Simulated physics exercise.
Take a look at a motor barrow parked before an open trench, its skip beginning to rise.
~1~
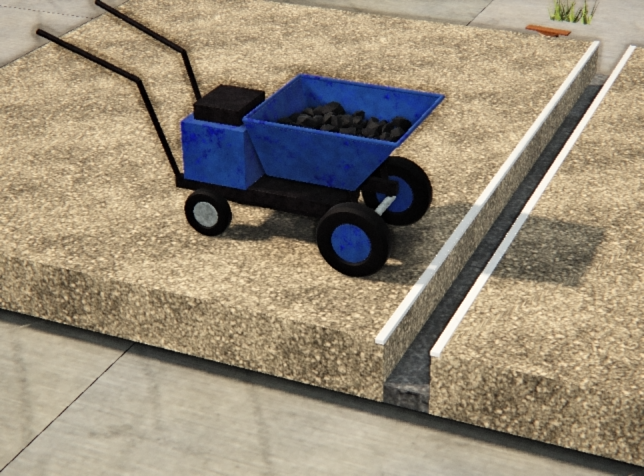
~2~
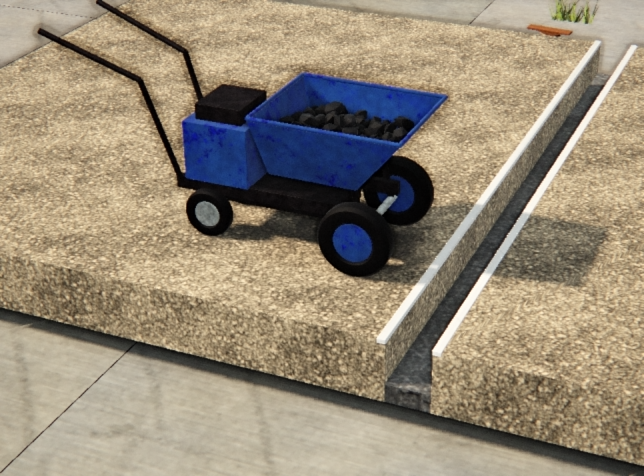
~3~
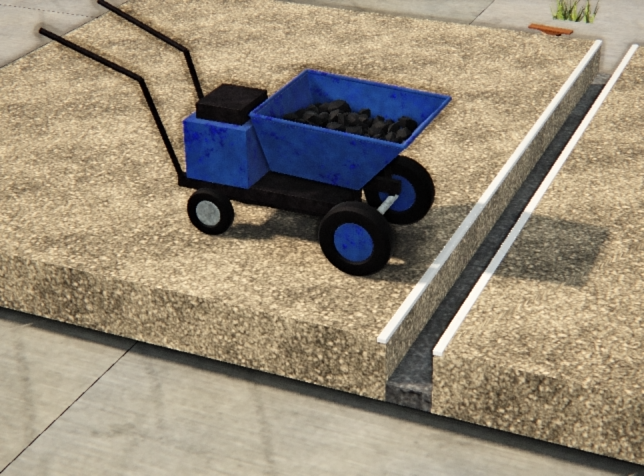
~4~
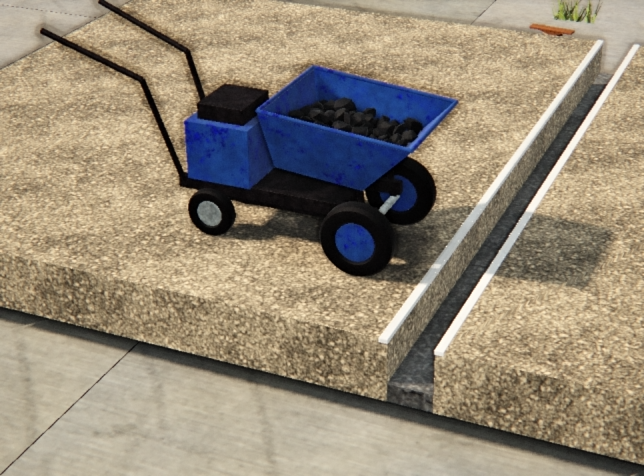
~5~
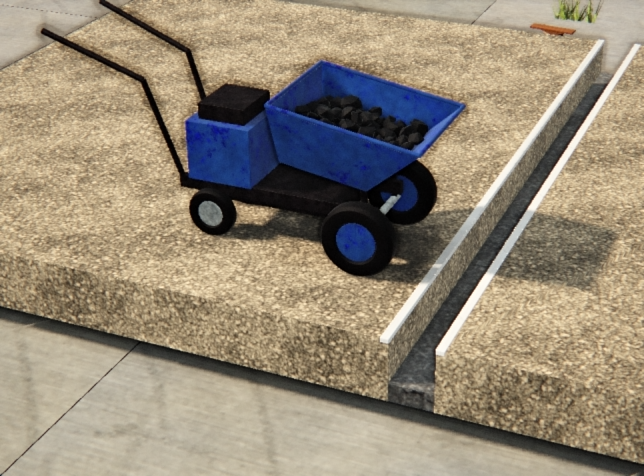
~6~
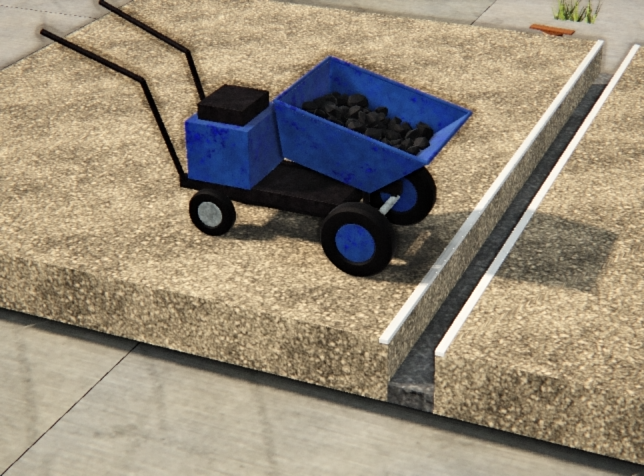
The blue skip of a parked motor barrow slowly tilts toward the trench, carrying dark lumps.
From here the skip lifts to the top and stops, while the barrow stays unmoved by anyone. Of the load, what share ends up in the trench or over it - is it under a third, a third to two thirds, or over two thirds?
The trench or the space over it holds under a third of the load.
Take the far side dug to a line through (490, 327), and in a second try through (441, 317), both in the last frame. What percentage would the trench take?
Lab note: Try one about 70 %, try two about 0 %.
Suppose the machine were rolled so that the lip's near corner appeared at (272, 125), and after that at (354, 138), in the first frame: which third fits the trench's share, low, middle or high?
At the first place the answer is under a third, and at the second it is beyond two thirds.
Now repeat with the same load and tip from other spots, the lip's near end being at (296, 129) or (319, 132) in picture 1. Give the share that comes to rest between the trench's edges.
First try: 40 per cent; second try: 70 per cent.
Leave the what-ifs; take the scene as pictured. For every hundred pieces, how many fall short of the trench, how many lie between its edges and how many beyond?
Split - short: 0 percent, between: 0 percent, beyond: 75 percent.
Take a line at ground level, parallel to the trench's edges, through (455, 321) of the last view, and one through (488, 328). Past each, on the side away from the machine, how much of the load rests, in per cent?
70 % and 50 %.
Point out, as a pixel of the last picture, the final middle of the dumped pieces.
Somewhere around (537, 268) in the final view.
Just after the last frame, skip tipped steeply; every one in the skip.
A moment on, skip tipped steeply; the larger part in the skip; about a tenth beyond it; just a few falling.
Further on, skip tipped right over; roughly a third in the skip; roughly two thirds beyond it.
When it is over, skip tipped right over; roughly a quarter in the skip; just a few in or heaped over the trench; the larger part beyond it.
